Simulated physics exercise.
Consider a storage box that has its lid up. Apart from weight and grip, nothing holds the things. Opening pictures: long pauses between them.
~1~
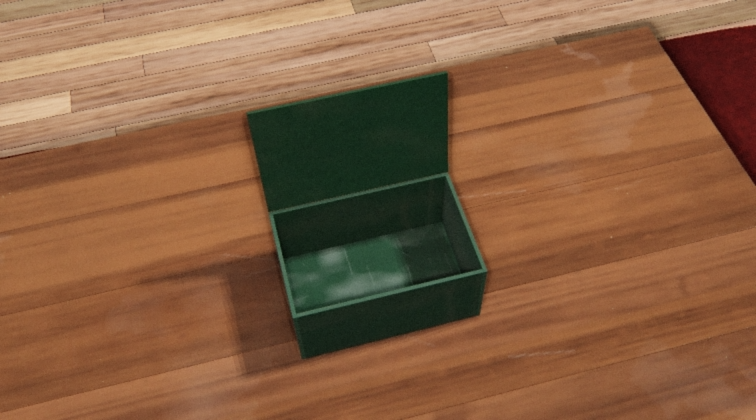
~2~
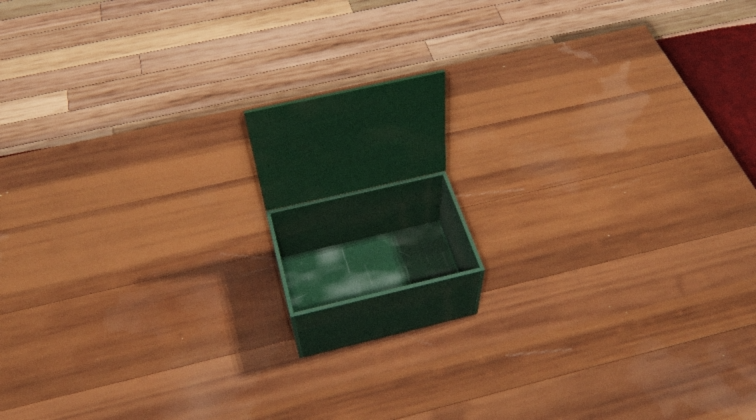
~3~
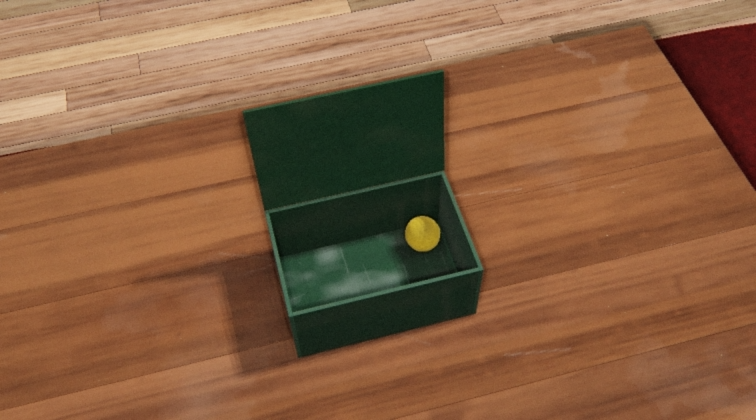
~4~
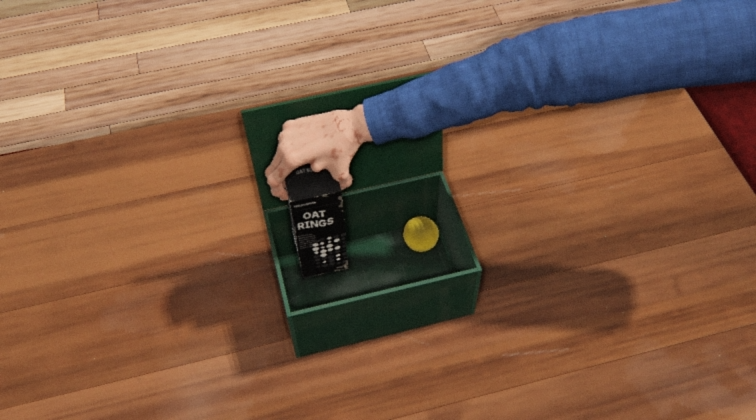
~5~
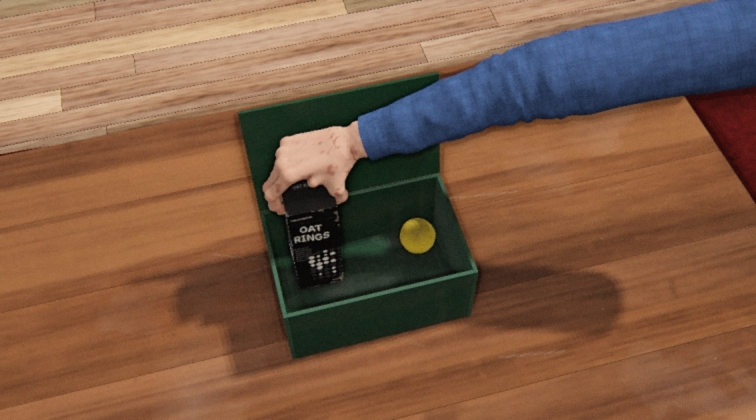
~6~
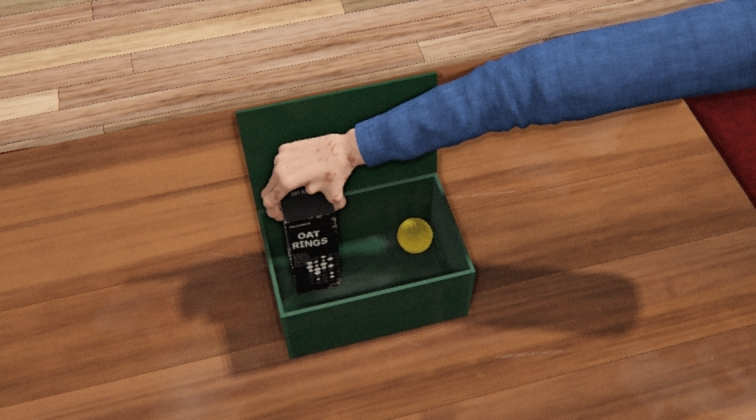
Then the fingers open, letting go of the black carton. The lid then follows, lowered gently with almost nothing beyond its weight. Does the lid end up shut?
No.
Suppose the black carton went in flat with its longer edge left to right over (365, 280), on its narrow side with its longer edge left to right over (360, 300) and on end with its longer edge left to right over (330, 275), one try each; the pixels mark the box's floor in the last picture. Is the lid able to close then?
Lid down; lid down; lid left open.
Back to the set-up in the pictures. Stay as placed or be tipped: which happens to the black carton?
Once everything settles, the black carton ends up at a slant.
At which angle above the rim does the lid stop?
I'd say roughly 25 degrees above the rim.
Then, 1.20 s later than the last frame, lid starting down.
Then, 1.90 s later than the last frame, lid 59° above the rim; black carton tilted by 9° near (313, 246).
Then, 2.30 s later than the last frame, lid 37° above the rim; black carton tilted by 27° near (317, 264).
Then, 3.30 s later than the last frame, lid 27° above the rim; black carton tilted by 37° near (320, 276).
When it is over, lid 27° above the rim; lying over in the box, black carton; yellow lemon as before. End places, in pixels of the last picture, black carton near (320, 276).
